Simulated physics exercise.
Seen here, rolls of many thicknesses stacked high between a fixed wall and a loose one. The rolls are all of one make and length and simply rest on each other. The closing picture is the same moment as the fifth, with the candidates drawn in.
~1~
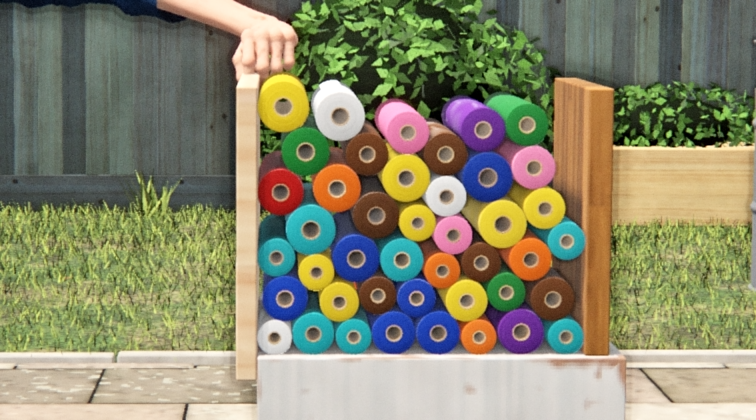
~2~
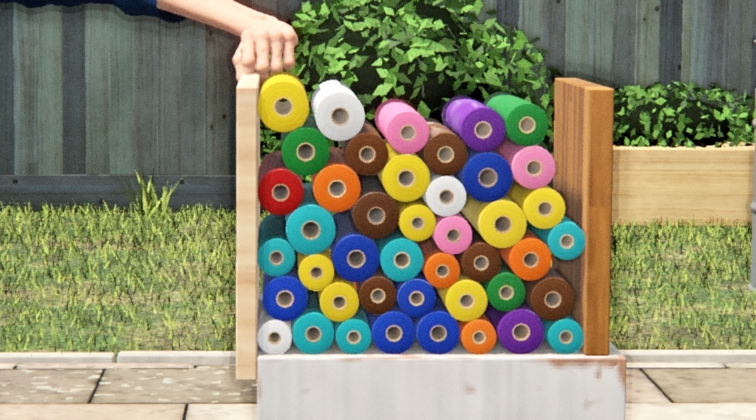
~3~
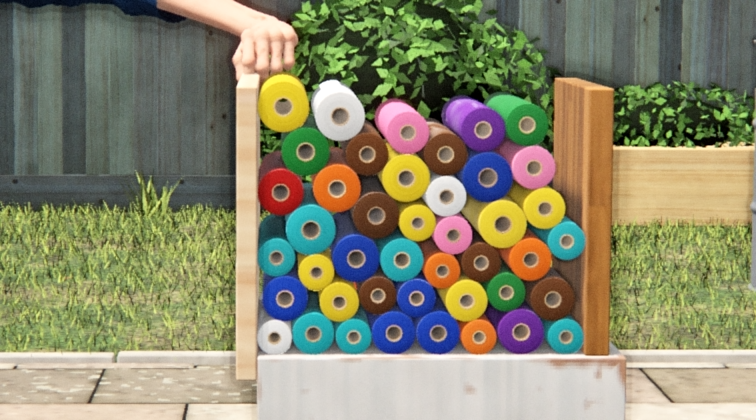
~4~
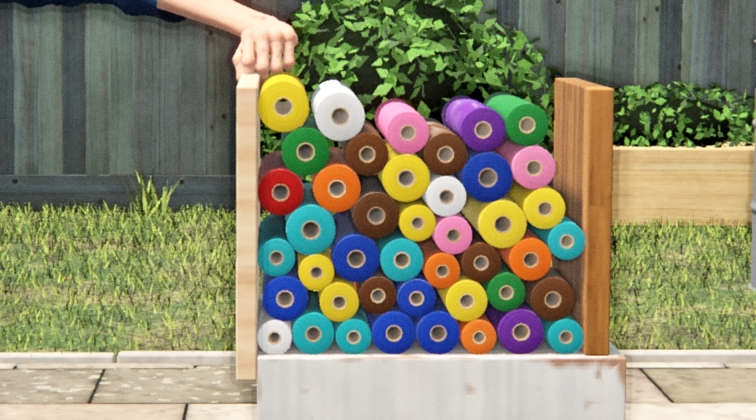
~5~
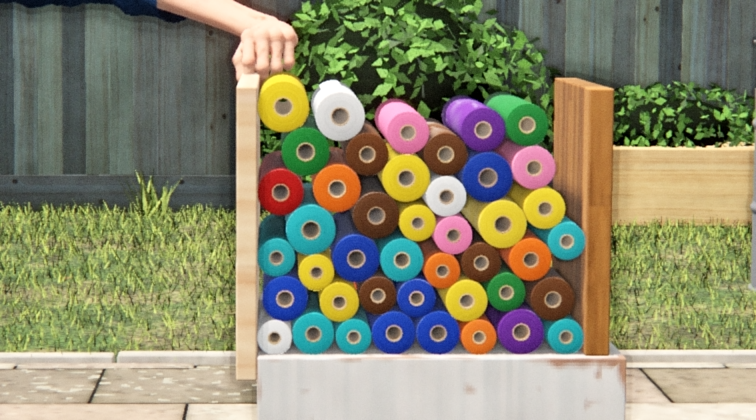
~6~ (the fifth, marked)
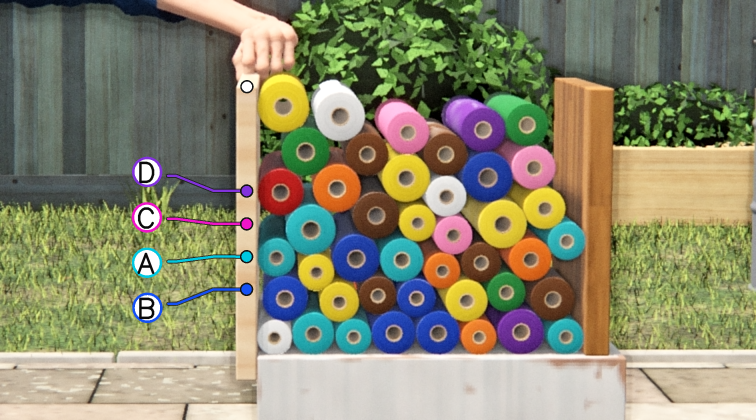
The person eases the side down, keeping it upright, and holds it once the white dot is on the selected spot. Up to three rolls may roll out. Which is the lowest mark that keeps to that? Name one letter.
Down to C.
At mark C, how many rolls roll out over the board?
With C, one.
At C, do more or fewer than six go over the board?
Fewer than six.
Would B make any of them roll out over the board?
At B: Yes.
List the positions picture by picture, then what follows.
A yellow roll (503, 224); an orange roll (337, 189); a green roll (305, 152), in the first frame.
A green roll (305, 152); a white roll (340, 116), in the second frame.
Side board (249, 216); a white roll (274, 337), in the third frame.
An orange roll (479, 337); a blue roll (416, 298), in the fourth frame.
A yellow roll (316, 272); a turquoise roll (276, 258); a yellow roll (503, 224), in the fifth frame.
On the marked copy, A at (247, 257); B at (246, 289); C at (247, 224); D at (247, 191); the white dot at (247, 87).
With C. Early on, top of the board (258, 151).
Further on, top of the board (257, 222).
At the end, top of the board (257, 223), one out over the board.
As for the rest, A four out over the board; B more than three out over the board; D none out over the board.
